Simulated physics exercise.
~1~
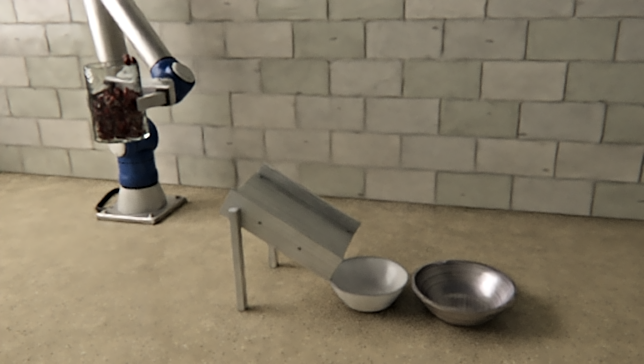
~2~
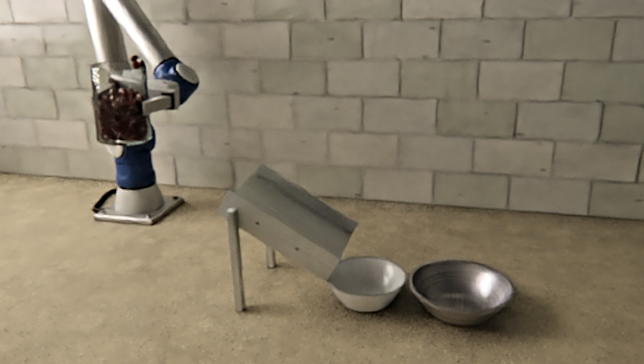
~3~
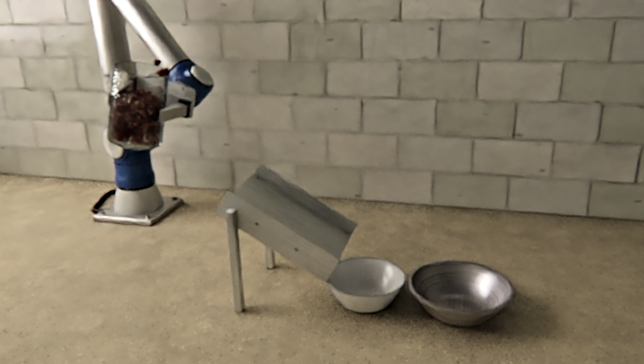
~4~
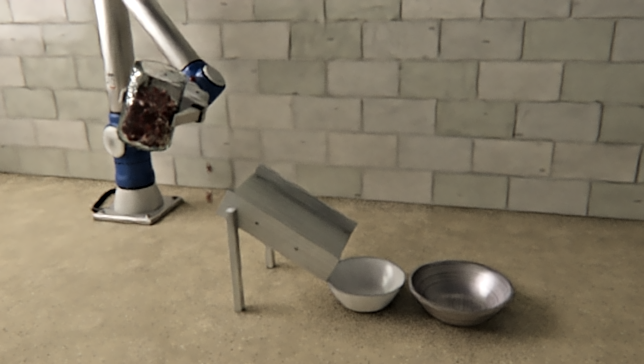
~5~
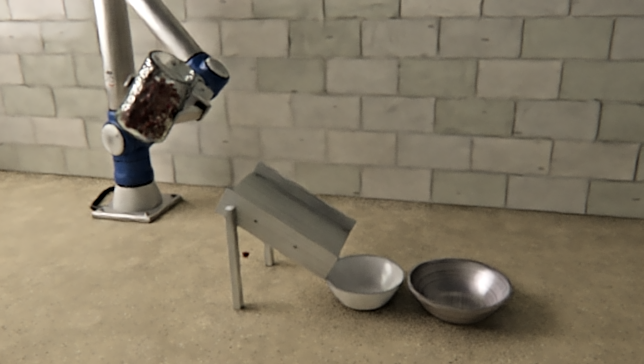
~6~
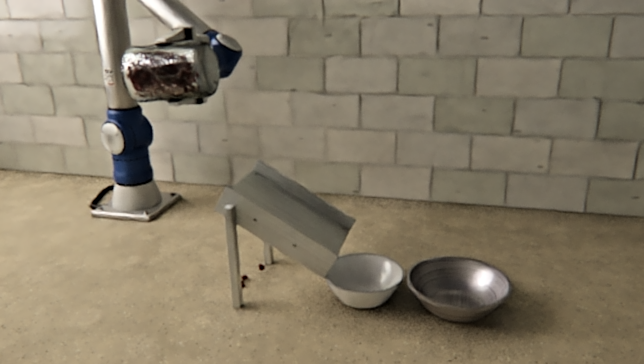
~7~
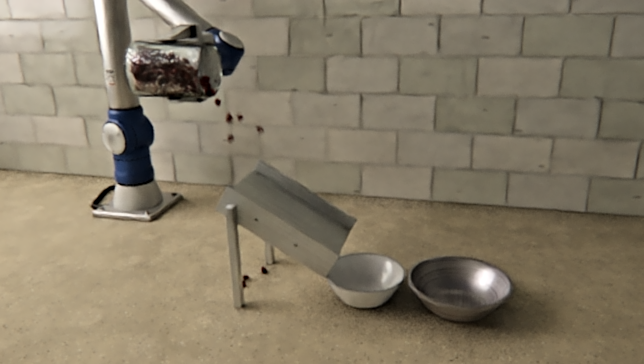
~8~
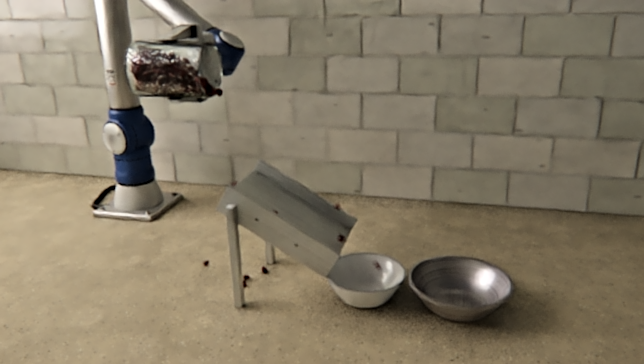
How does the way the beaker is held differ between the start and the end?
At the start the robot arm holds the beaker upright, and by the end the beaker is tipped over onto its side in the air.
Robot arm lifting and tipping a clear beaker of dark beans, a few scattering over a sloping metal chute and the floor.
